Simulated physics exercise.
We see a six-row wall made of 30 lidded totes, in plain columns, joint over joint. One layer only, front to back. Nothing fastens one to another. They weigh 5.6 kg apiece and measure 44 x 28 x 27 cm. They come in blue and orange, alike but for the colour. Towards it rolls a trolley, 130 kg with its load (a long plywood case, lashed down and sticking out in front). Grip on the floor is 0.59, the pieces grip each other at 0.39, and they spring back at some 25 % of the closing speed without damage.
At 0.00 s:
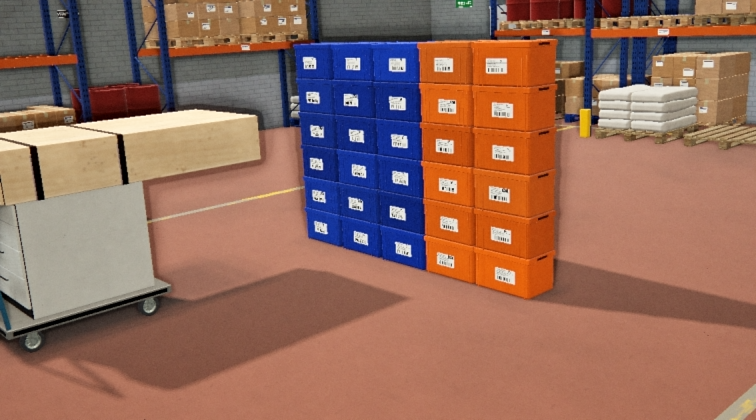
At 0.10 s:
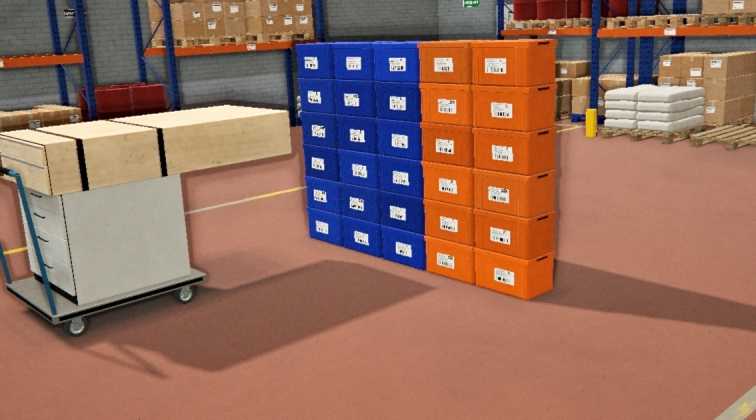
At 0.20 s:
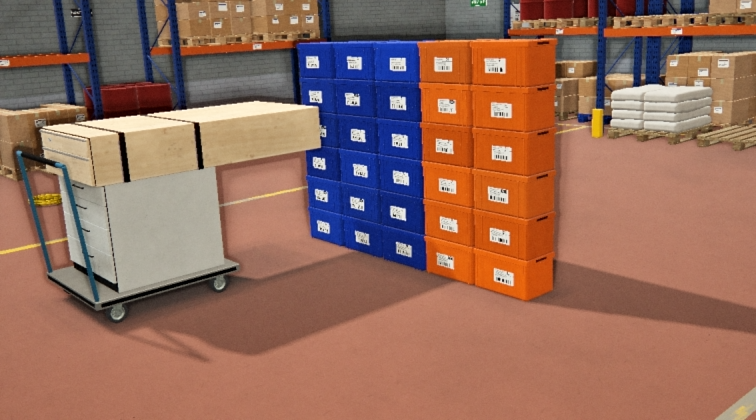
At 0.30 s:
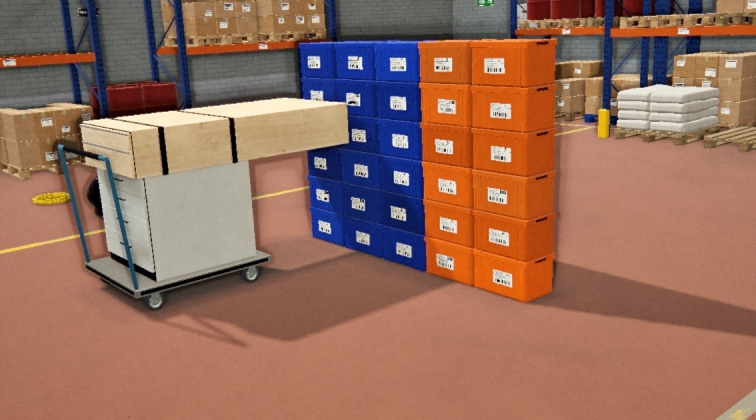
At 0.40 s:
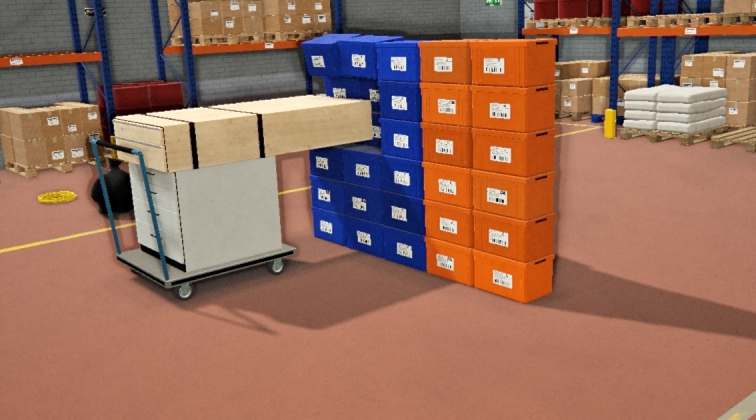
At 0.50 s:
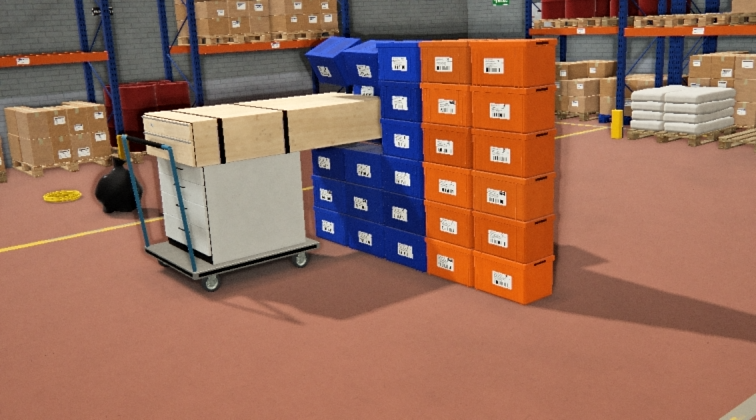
We see a trolley carrying a long strapped wooden case roll rightward to a wall of blue and orange totes; the case's protruding end pushes into the blue side, shifting and tilting several upper blue totes while the orange ones stay still.
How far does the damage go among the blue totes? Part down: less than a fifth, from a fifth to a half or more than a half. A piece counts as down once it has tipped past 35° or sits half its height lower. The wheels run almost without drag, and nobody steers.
Ending down: Between a fifth and a half.
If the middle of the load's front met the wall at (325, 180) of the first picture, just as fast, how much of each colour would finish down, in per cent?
In that case blue 40, orange 0 per cent.
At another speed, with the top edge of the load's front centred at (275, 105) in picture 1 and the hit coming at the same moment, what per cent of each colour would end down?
In that case blue 70, orange 0 per cent.
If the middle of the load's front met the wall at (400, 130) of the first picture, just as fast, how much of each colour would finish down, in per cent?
In that case blue 30, orange 20 per cent.
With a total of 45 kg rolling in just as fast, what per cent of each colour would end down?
Then blue 30, orange 0 per cent.
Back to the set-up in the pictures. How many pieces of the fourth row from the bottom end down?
2 from that row.
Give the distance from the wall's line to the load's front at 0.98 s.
Some 115 cm beyond.
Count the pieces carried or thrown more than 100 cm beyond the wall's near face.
Some 6 pieces.
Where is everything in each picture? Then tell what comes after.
In the first frame (we follow the side turned to the camera; the camera moves round a little), load (251, 130) 82 cm short of the wall; top blue tote (394, 64); top orange tote (443, 64); no piece has moved.
The second frame shows load (283, 125) 56 cm short of the wall; top blue tote (394, 63).
The third frame shows load (313, 120) 30 cm short of the wall; top blue tote (395, 63).
The fourth frame shows load (341, 116) 41 mm short of the wall; top blue tote (395, 63).
The fifth frame shows load (366, 113) 18 cm into the wall's line; top blue tote (396, 63); steepest lean 12°, the tote at (319, 61); 6 stirred so far.
The sixth frame shows load 38 cm into the wall's line; top blue tote (396, 63); top orange tote (443, 63); steepest lean 27°, the tote at (326, 71); 6 stirred so far.
Around 0.72 s, load 82 cm past the wall's line, still rolling; 6 of the 18 blue totes down (6 of 30 in all colours); top blue tote unmoved.
Around 0.98 s, load 1.15 m past the wall's line, still rolling; 6 of the 18 blue totes down (6 of 30 in all colours); top blue tote unmoved.
Around 1.60 s, load 1.45 m past the wall's line, still rolling; 6 of the 18 blue totes down (6 of 30 in all colours); top blue tote unmoved.
Finally (4.5 s), load 88 cm past the wall's line, still rolling; 6 of the 18 blue totes down (6 of 30 in all colours); top blue tote unmoved; top orange tote unmoved. That is 33 per cent. Seen by the last camera, middles, top blue tote near (414, 61), top orange tote near (460, 62).
